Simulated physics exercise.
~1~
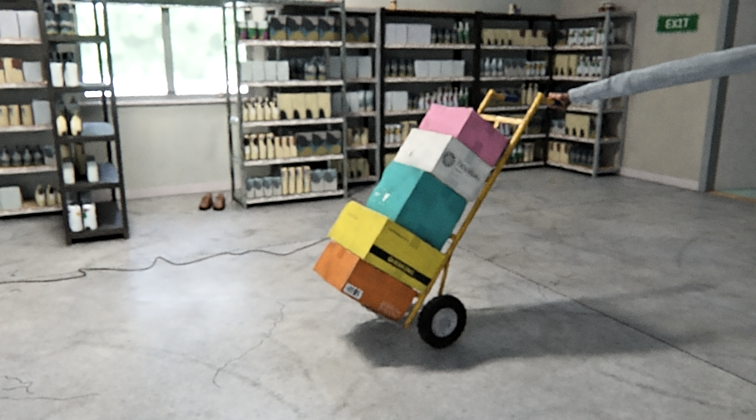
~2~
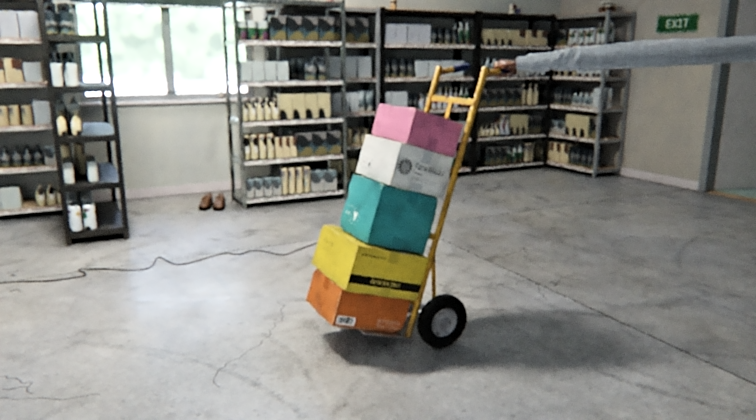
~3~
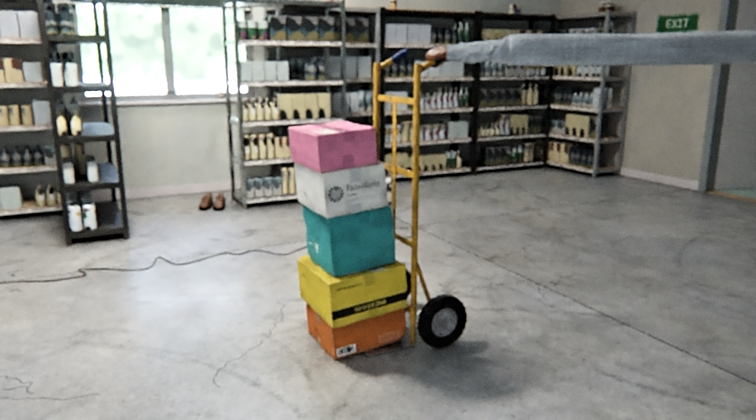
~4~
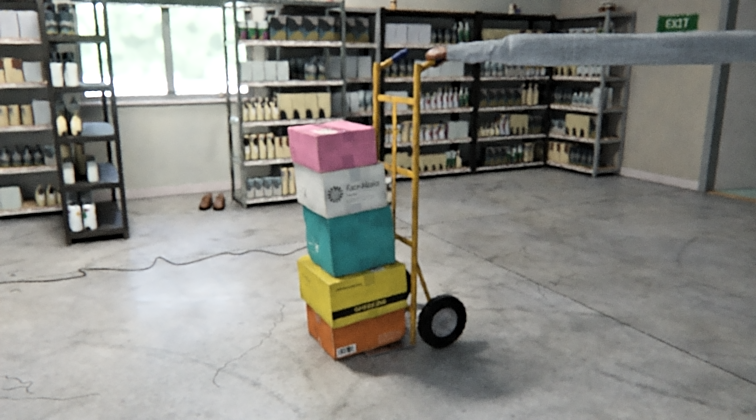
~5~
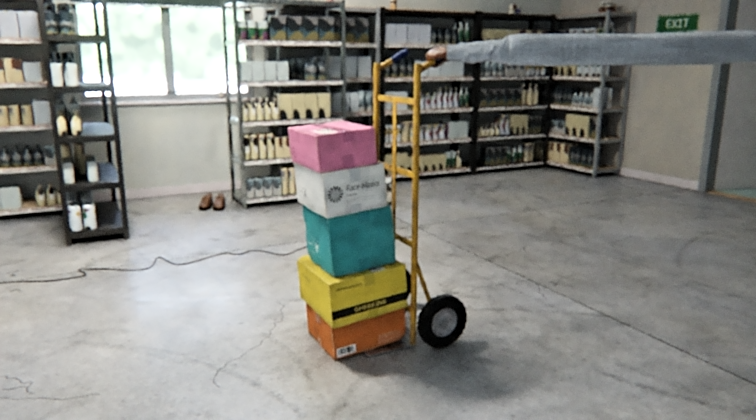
A yellow hand truck carrying five stacked boxes leans back to the right on the grey concrete floor of a storeroom, seen from the side by a still camera. From the bottom up, the boxes are orange, yellow, turquoise, white and pink, with shelves of shoes and bottles behind them and a bright window at left. A grey-sleeved arm reaching in from the right holds the handle and tips the truck upright, swinging the load leftward and down. The base settles flat, and the stack stays standing, slightly uneven, while the hand keeps hold and everything remains still.
